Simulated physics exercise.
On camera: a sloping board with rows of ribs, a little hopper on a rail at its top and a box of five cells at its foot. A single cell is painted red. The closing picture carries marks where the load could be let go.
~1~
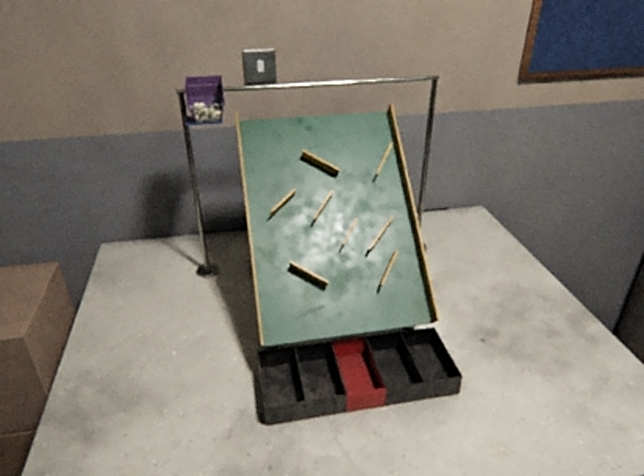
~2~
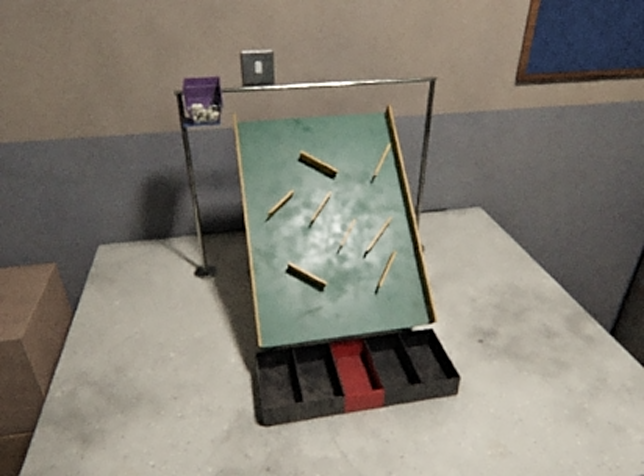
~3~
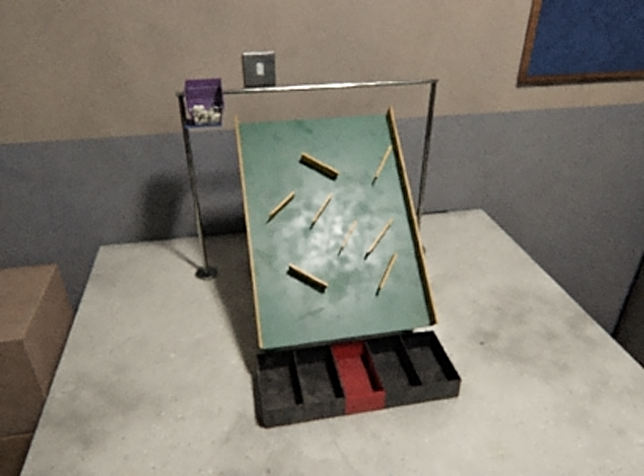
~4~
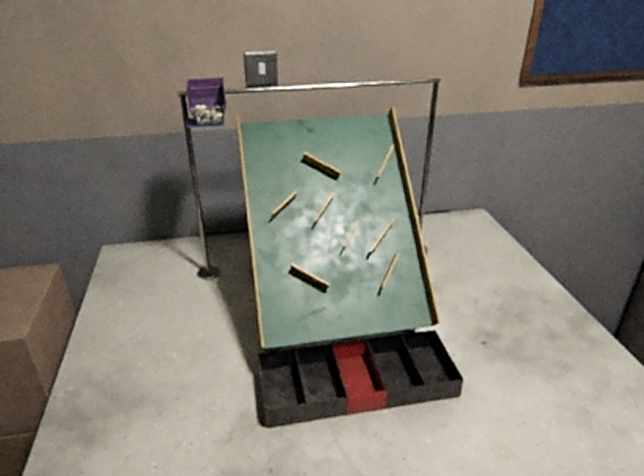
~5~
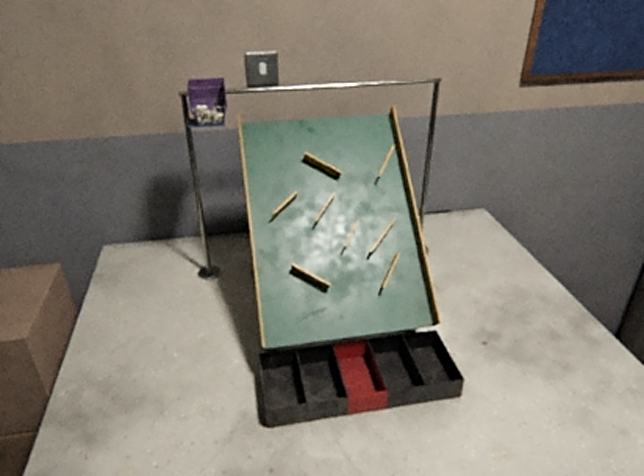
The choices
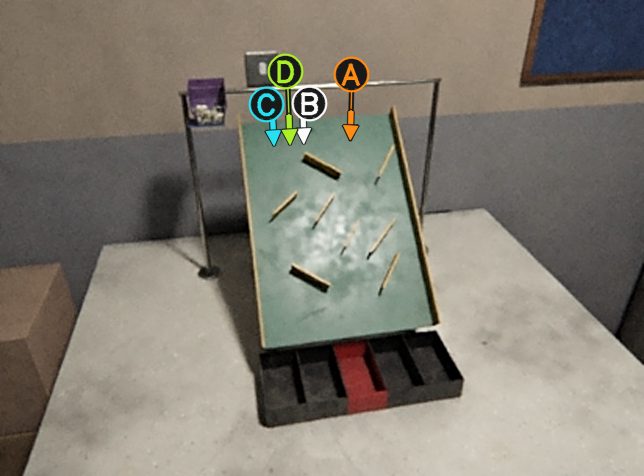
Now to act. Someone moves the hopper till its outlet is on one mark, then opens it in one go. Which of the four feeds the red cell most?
Go for A.
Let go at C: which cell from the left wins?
The first from the left.
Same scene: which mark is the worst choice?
Mark C.
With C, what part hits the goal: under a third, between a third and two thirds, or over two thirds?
It is under a third.
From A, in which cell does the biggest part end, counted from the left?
The third from the left.
On the marked copy, mark A meets the board at (350, 134); mark B meets the board at (303, 138); mark C meets the board at (273, 140); mark D meets the board at (289, 139).
For mark A, the bulk in the red cell, close to a quarter in other cells.
For mark B, close to a third in the red cell, close to half in other cells, close to a quarter held on the board.
For mark C, a small share in the red cell, the bulk in other cells, a small share held on the board.
For mark D, close to a third in the red cell, close to half in other cells, a small share held on the board.
